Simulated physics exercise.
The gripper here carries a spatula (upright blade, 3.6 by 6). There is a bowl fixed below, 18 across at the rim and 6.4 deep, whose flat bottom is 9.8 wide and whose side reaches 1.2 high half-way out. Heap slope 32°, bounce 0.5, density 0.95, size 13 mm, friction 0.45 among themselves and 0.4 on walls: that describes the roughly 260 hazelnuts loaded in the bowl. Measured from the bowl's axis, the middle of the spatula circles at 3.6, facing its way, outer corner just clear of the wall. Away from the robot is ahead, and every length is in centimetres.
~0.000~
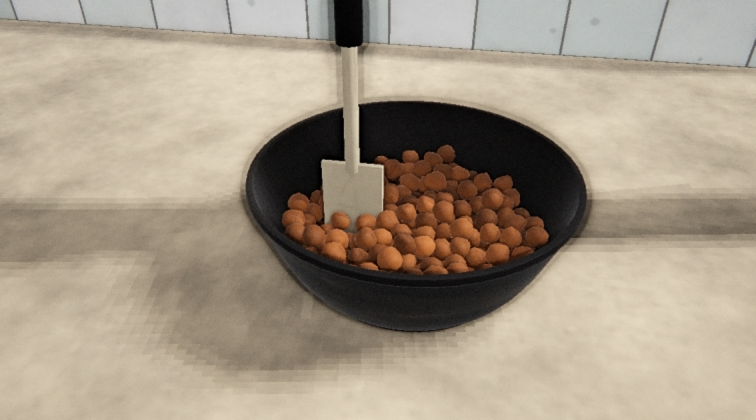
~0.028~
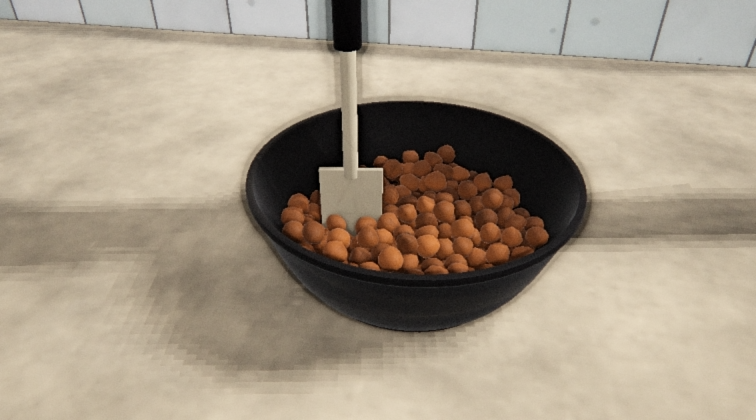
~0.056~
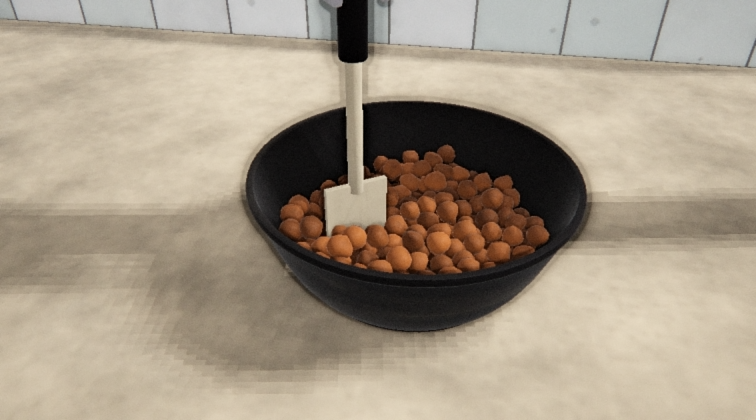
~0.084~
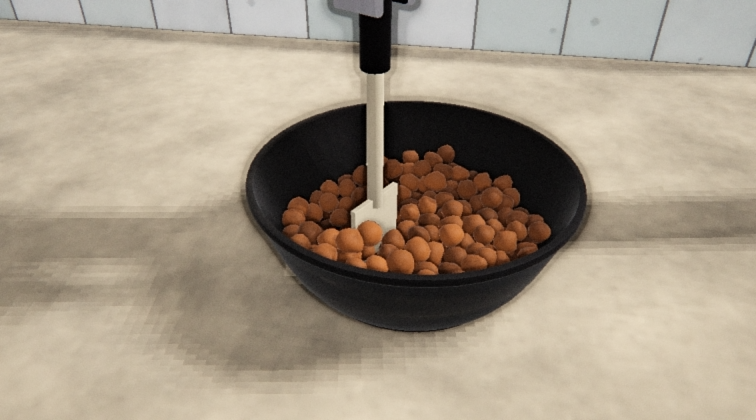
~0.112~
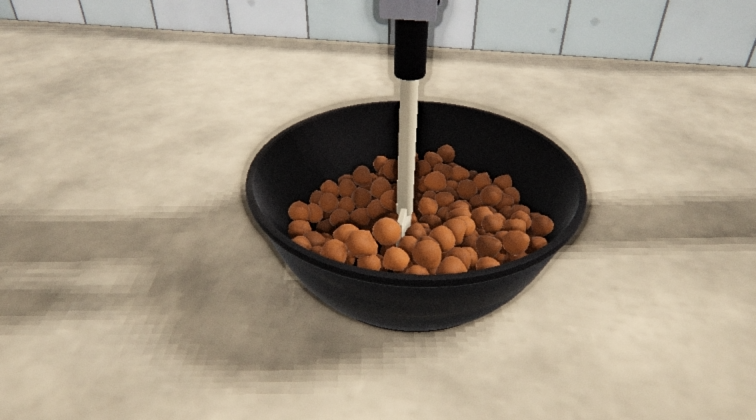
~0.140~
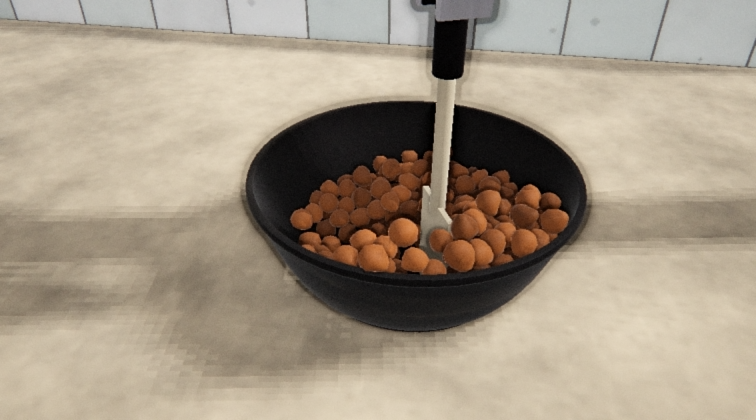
A spatula moves rightward through the brown hazelnuts in a black bowl, turning as it goes.
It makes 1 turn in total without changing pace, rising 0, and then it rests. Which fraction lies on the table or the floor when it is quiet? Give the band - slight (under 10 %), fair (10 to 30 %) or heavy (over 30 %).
Band: Fair.
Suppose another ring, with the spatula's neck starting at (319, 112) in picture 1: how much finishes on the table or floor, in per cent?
Table or floor share: Near 35 %.
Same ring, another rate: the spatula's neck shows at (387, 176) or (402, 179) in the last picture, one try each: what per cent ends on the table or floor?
Roughly 5 and 10 percent, in that order.
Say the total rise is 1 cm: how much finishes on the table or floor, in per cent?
Near 20 in a hundred.
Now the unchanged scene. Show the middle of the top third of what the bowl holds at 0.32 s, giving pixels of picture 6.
The centre is roughly (376, 137).
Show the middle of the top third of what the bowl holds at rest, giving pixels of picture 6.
Estimated centre: (339, 237).
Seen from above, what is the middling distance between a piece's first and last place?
Something like 7 centimetres, give or take.
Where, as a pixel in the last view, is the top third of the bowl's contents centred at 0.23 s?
Around (498, 158).
After 0.23 s, 206° round, highest piece 10 above the table; 252 in the bowl, 1 on the table or floor, 10 in flight or on the tool.
After 0.32 s, 296° round, highest piece 9 above the table; 235 in the bowl, 9 on the table or floor, 19 in flight or on the tool.
After 0.57 s, 0° round, highest piece 7 above the table; 216 in the bowl, 46 on the table or floor, 1 in flight or on the tool.
After 1.27 s, 0° round, highest piece 6 above the table; 216 in the bowl, 47 on the table or floor.
At rest, 216 in the bowl, 47 on the table or floor. That is 18 % on the table or floor.
